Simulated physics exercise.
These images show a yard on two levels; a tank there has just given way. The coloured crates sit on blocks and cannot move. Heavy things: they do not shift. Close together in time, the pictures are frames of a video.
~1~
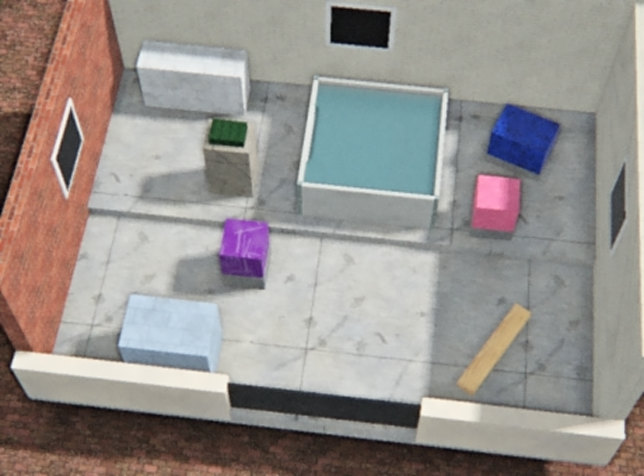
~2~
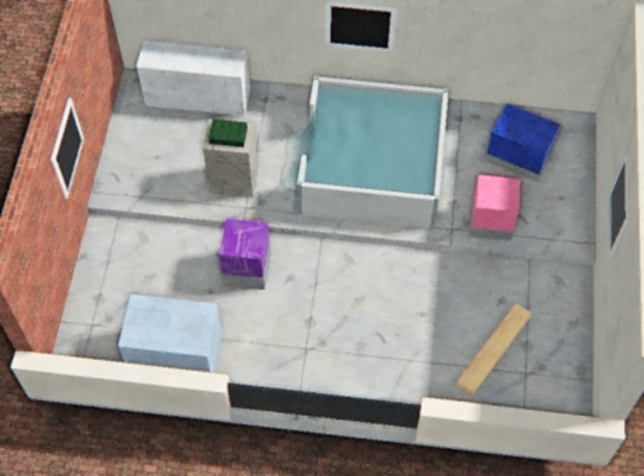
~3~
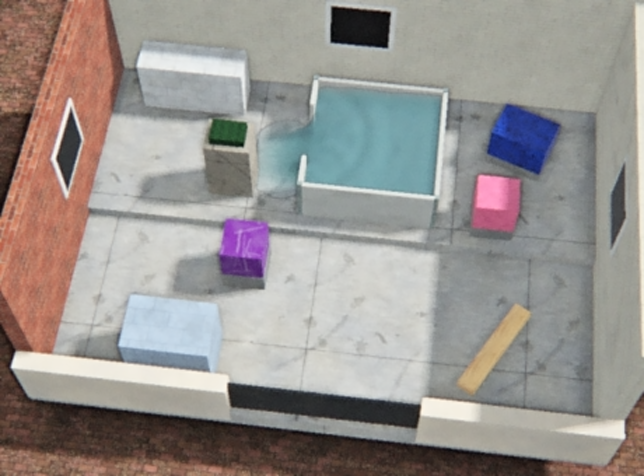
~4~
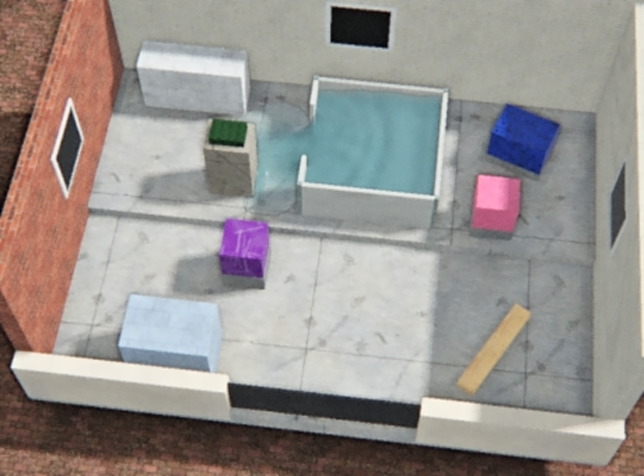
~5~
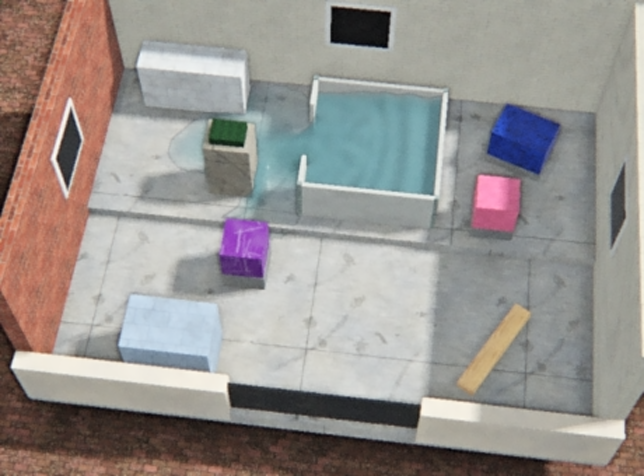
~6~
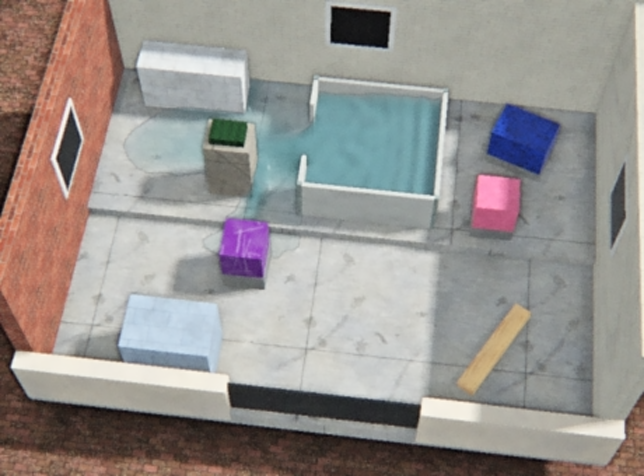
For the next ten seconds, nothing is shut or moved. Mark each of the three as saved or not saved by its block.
Pink crate - saved; purple crate - saved; blue crate - saved.
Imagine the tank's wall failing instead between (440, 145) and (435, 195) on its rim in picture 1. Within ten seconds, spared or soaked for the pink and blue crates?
The pink crate is reached; the blue crate is reached.
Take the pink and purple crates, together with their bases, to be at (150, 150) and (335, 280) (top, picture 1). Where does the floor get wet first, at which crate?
One in pink.
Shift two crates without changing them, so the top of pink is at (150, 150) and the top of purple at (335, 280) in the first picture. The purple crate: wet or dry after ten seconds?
I'd say the purple is not reached.
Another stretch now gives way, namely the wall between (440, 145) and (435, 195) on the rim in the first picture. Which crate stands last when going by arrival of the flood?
Last: The purple crate.
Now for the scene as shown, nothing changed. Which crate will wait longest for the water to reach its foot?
The crate marked pink.
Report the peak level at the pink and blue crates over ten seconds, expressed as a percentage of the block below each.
Some 10 and 50 % respectively.
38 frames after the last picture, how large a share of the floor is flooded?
Around 80 percent of it.
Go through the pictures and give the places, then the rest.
In the first frame, still water in the open tank at (374, 139).
In the second frame, water pours out at (310, 150) and has run to (291, 186).
In the third frame, water pours out at (311, 152) and has run to (259, 183).
In the fourth frame, water pours out at (311, 152) and has run to a hidden place.
In the fifth frame, water pours out at (311, 151) and has run to (175, 154).
In the sixth frame, water pours out at (311, 151) and has run to (132, 150).
A moment on, water covers 20 % of the floor; the pink crate not reached, the purple crate water round its plinth, the blue crate not reached.
Next, water covers 40 % of the floor; the pink crate not reached, the purple crate water round its plinth, the blue crate not reached.
Then, water covers 55 % of the floor; the pink crate not reached, the purple crate water round its plinth, the blue crate water round its plinth.
Later, water covers 80 % of the floor; the pink crate water round its plinth, the purple crate water round its plinth, the blue crate water round its plinth.
In the end, water covers 95 % of the floor; the pink crate stayed above the water, the purple crate stayed above the water, the blue crate stayed above the water.
